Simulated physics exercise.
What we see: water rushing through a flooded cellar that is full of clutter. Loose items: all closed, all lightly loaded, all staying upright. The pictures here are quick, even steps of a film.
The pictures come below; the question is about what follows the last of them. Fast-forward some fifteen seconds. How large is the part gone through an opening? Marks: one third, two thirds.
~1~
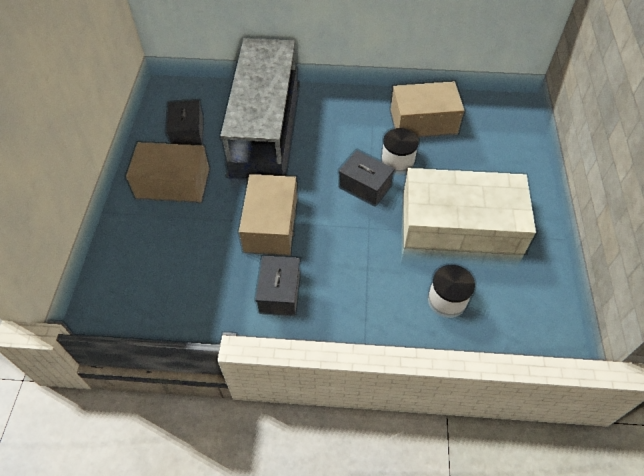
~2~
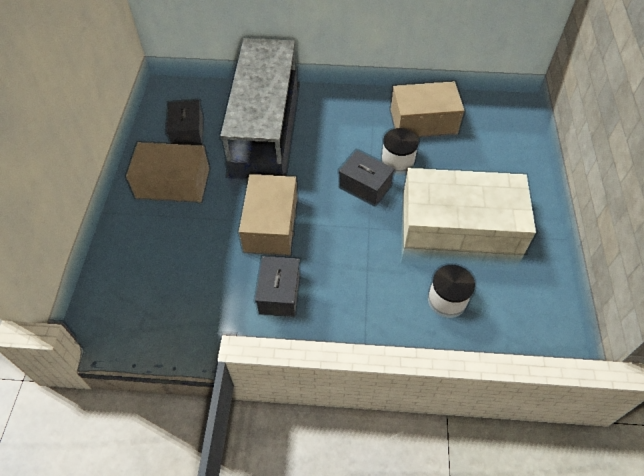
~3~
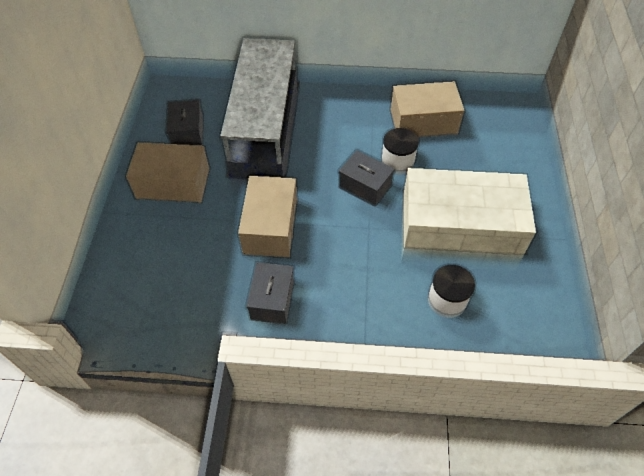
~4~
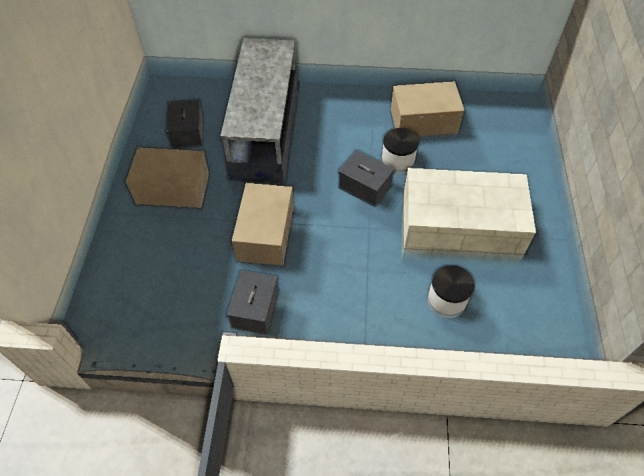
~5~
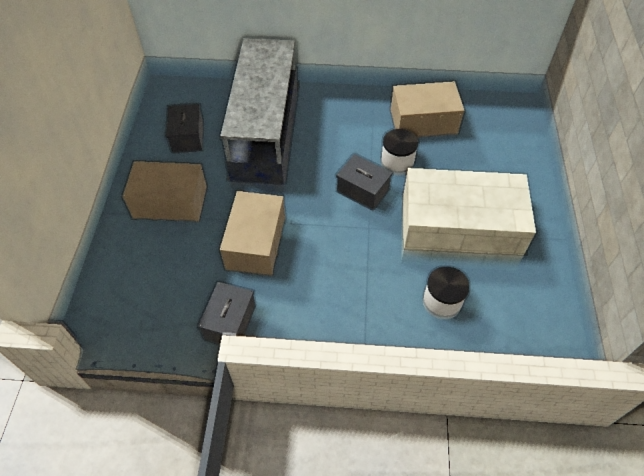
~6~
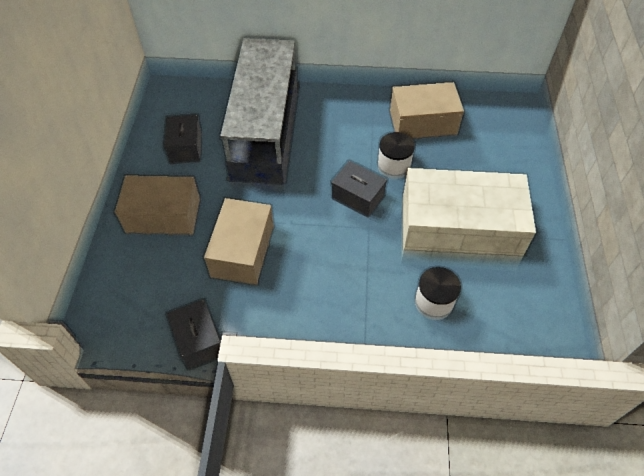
Fraction: Two thirds or beyond.
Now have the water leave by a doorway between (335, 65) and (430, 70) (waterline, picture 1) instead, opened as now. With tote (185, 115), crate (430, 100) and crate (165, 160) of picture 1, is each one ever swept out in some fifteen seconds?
Listed order gives stays put, departs, stays put.
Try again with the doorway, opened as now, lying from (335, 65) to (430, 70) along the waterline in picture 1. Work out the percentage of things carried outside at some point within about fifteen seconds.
Close to 50 percent, more or less.
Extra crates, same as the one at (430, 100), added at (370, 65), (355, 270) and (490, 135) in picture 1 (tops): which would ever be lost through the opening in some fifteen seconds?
First copy doesn't escape, second copy escapes, third copy doesn't escape.
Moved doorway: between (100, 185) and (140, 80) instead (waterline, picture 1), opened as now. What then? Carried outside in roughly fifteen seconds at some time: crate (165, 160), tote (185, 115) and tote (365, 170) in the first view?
Taking them in turn, the first is flushed away, the second is flushed away and the third is flushed away.
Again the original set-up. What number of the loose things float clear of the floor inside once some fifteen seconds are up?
In total, 1.
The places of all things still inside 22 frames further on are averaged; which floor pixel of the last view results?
Near (250, 247).
A moment on, 1 of 8 are out; 7 afloat.
Next, 3 of 8 are out; 5 afloat.
Later, 6 of 8 are out; 2 afloat.
In the end, 7 of 8 are out; 1 afloat.
